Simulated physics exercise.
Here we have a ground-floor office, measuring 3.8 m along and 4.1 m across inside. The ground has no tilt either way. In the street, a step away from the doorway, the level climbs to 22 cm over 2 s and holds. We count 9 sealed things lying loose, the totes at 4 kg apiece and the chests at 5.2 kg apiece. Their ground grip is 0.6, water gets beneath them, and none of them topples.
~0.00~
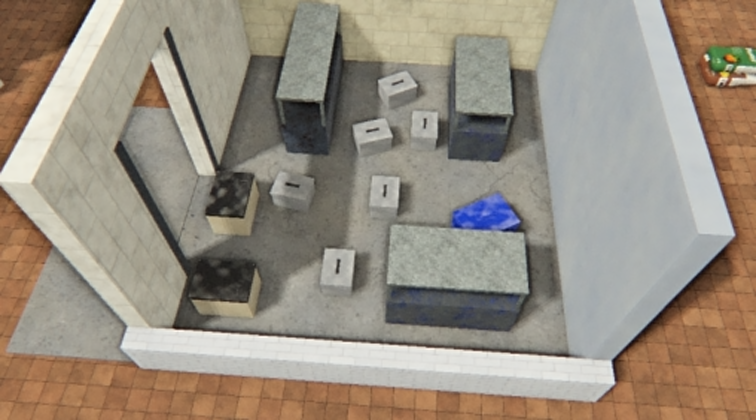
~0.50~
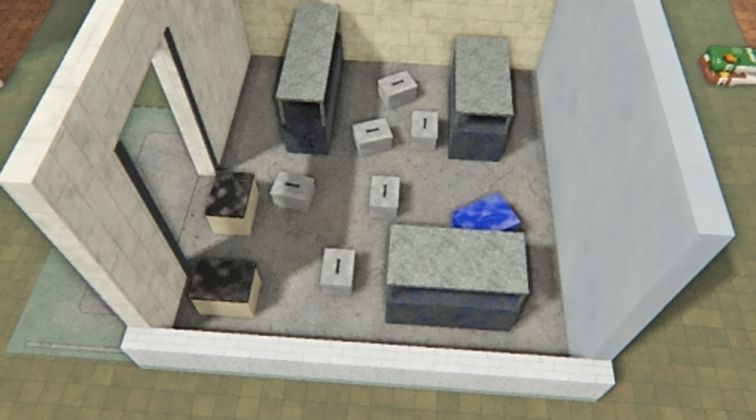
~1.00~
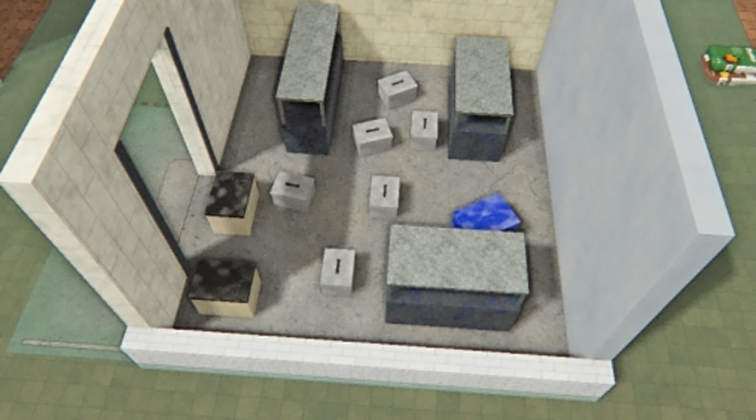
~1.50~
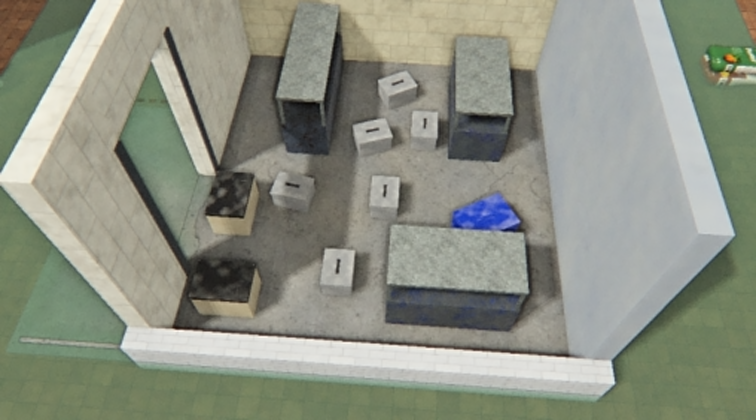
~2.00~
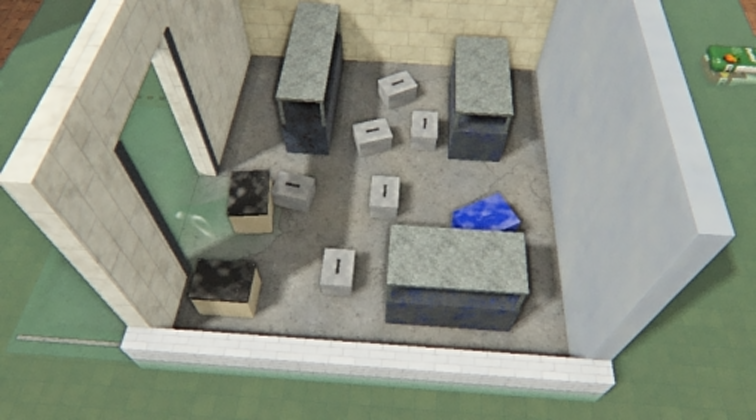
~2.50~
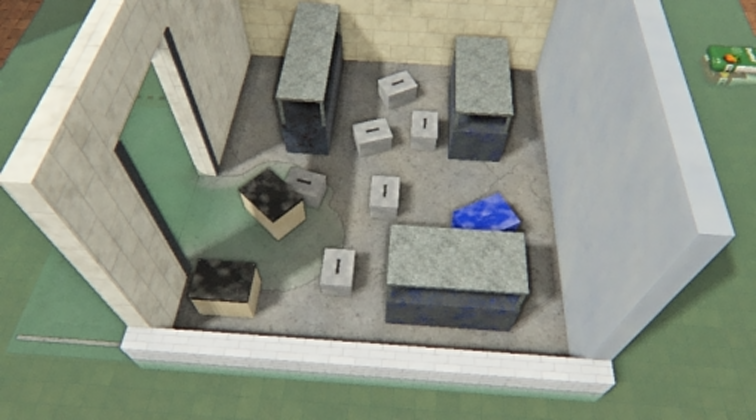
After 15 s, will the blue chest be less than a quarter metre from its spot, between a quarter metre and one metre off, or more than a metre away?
The blue chest will be between a quarter metre and one metre off.
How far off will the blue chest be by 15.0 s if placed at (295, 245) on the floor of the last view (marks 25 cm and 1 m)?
In that run it wanders far off.
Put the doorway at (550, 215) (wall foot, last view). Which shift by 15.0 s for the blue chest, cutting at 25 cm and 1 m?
Blue chest: Long trip.
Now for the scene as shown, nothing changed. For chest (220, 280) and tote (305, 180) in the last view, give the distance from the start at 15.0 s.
The first is 60 cm from its start, the second 100 cm.
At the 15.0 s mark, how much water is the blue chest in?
Around 20 cm.
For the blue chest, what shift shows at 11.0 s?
Roughly 40 centimetres by that point.
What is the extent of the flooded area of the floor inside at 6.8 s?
About 13 m2.
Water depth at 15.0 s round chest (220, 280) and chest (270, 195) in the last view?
I'd put it at 11 cm and 22 cm respectively.
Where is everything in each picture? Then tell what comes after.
The blue chest at (486, 217), on the bottom; water covers 0.0 m2; 0 of 9 have shifted, in the first picture.
The blue chest at (486, 217), on the bottom; 0.0 m2 under water; 0 of 9 have shifted, in the second picture.
The blue chest at (486, 217) rests on the ground; 0.0 m2 under water; 0 of 9 have shifted, in the third picture.
The blue chest at (486, 217) rests on the ground; water covers 0.0 m2; 0 of 9 have shifted, in the fourth picture.
The blue chest at (486, 217), on the bottom; 0.6 m2 under water; 1 of 9 have shifted, in the fifth picture.
The blue chest at (486, 217), on the bottom; 1.8 m2 under water; 2 of 9 have shifted, in the sixth picture.
After 3.5 s the blue chest is near (490, 216), 0.0 m from its start, aground; 2 afloat.
After 6.8 s the blue chest is near (542, 249), 0.6 m from its start, afloat; 9 afloat.
After 11.0 s the blue chest is near (453, 193), 0.4 m from its start, afloat; 9 afloat.
After 15.0 s the blue chest is near (522, 193), 0.4 m from its start, afloat; 9 afloat.
